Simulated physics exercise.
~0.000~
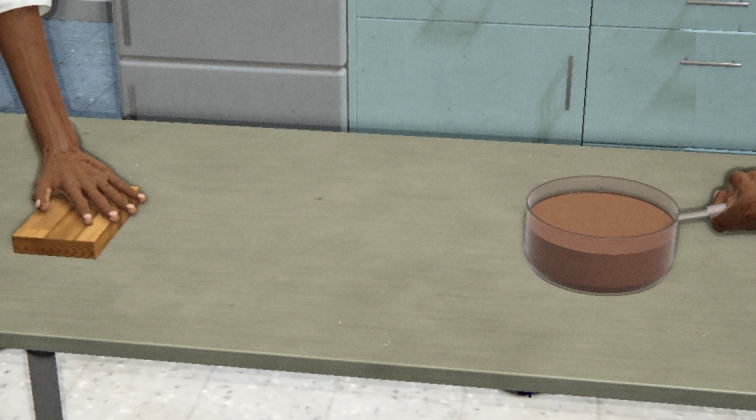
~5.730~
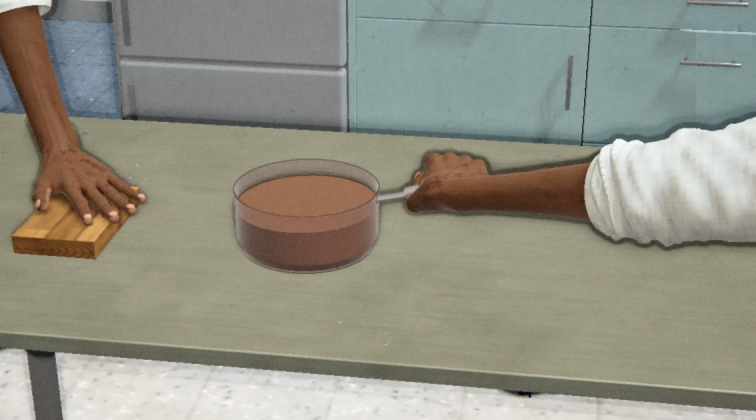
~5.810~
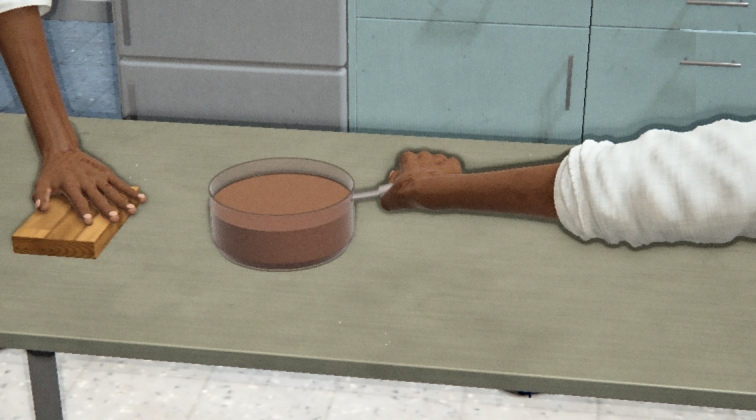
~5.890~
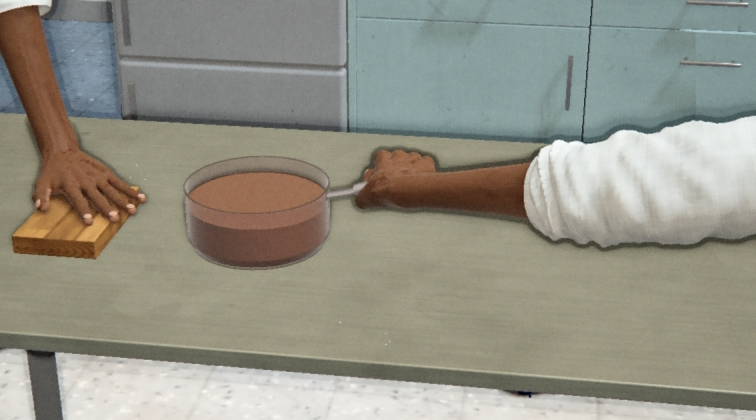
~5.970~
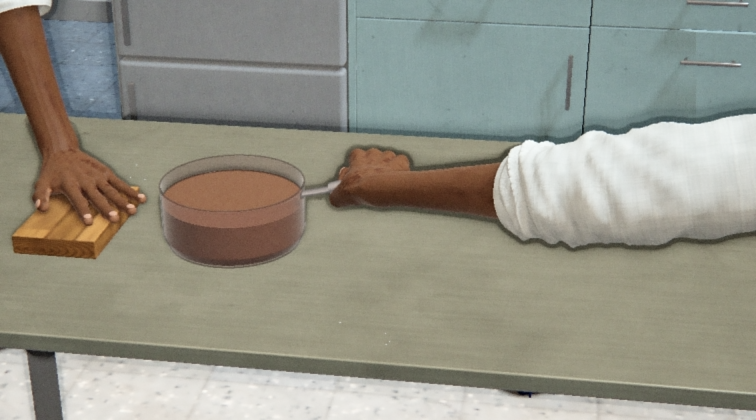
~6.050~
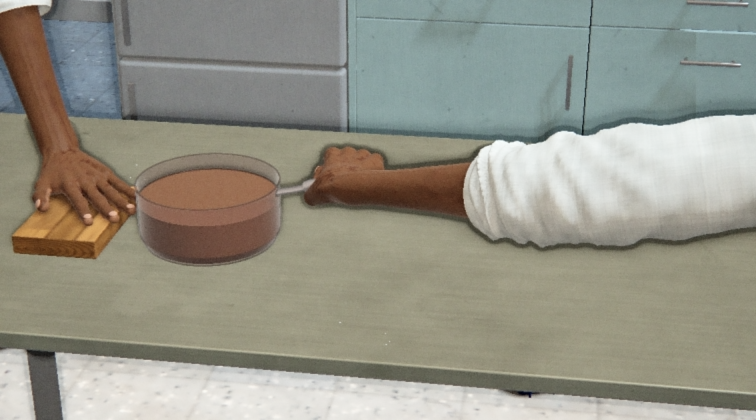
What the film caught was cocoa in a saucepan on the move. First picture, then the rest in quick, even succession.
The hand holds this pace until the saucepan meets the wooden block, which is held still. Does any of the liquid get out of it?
Yes, splashes out.
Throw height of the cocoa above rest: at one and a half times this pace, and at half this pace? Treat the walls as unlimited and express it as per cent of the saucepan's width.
About 35 % and 10 %.
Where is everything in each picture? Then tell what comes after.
The first frame shows at rest; saucepan (600, 233) about two thirds full; wooden block (79, 219).
The second frame shows under way; saucepan about two thirds full, surface at (307, 203).
In the third frame, 25 px further; saucepan (283, 212) about two thirds full.
In the fourth frame, 25 px further; saucepan about two thirds full, surface at (257, 200).
In the fifth frame, 25 px further; saucepan (234, 209) about two thirds full.
In the sixth frame, 25 px further; saucepan about two thirds full, surface at (209, 196); wooden block (79, 219).
By 6.1 s, the saucepan meets the wooden block.
By 6.2 s, the cocoa surges up the wall; it has slopped over.
By 7.6 s, the saucepan stands at the wooden block; it has slopped over.
